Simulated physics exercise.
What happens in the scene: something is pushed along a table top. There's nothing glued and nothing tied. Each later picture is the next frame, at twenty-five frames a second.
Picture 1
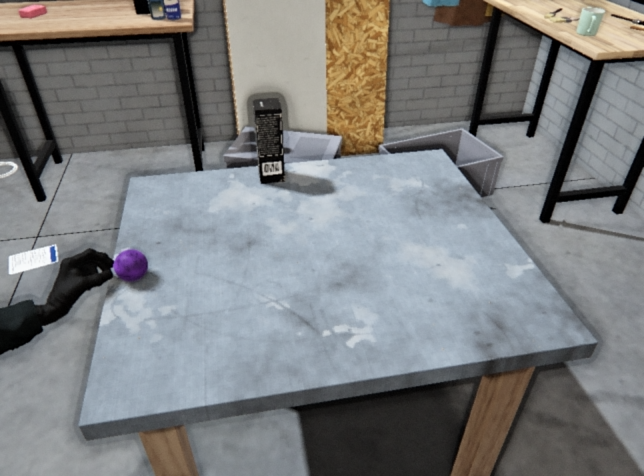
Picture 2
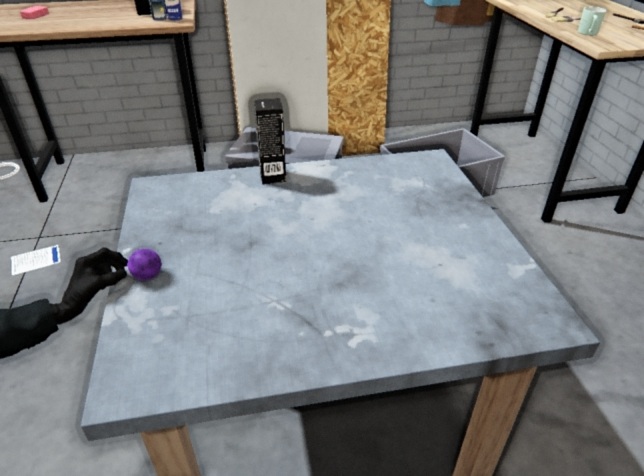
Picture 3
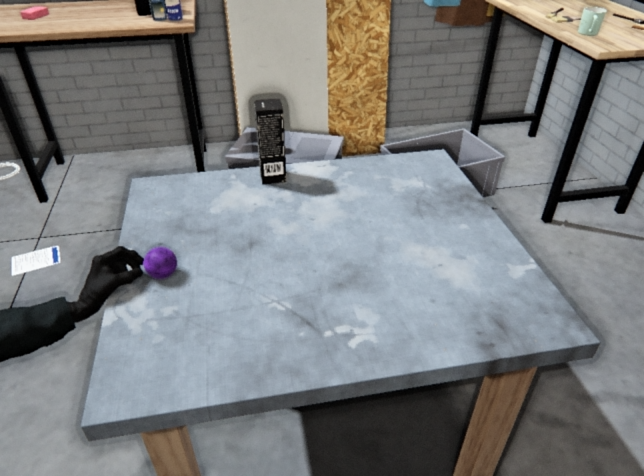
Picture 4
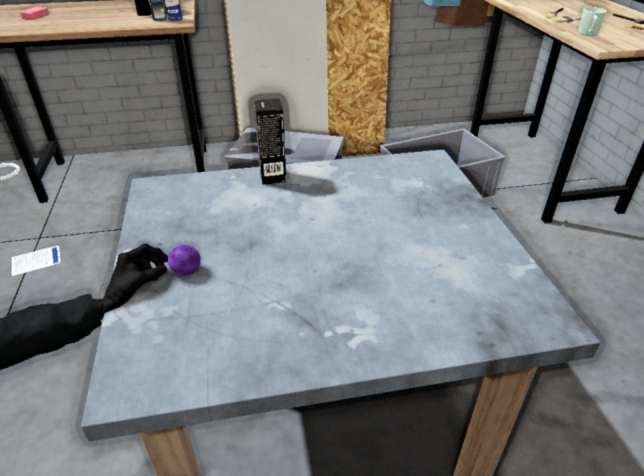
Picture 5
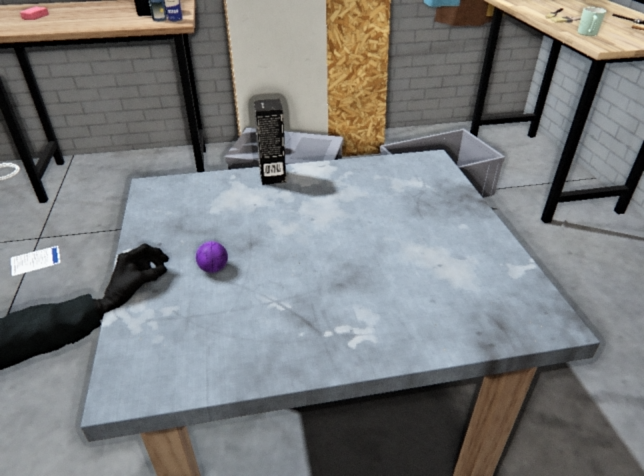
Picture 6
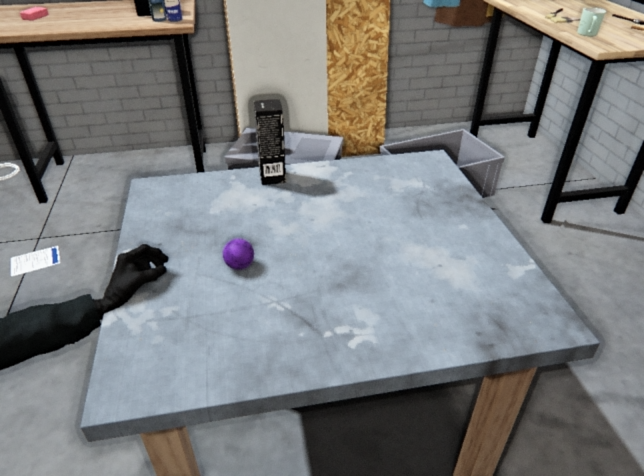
A black-gloved hand and dark sleeve reach in from the left over a grey, mottled table with wooden legs, seen from above in a workshop-like room. A purple ball sits at the fingertips, a black container with a pale label stands at the far edge, and workbenches line the brick wall behind. The hand pushes the ball rightward, then stays still as it rolls on alone, the view steady.
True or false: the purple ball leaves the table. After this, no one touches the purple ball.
True.
Then, 0.30 s past the last view, purple ball displaced well along near (414, 234).
Then, 0.70 s past the last view, purple ball now off the table.
Then, 1.10 s past the last view, things are still on the move.
Finally, off the table, purple ball.
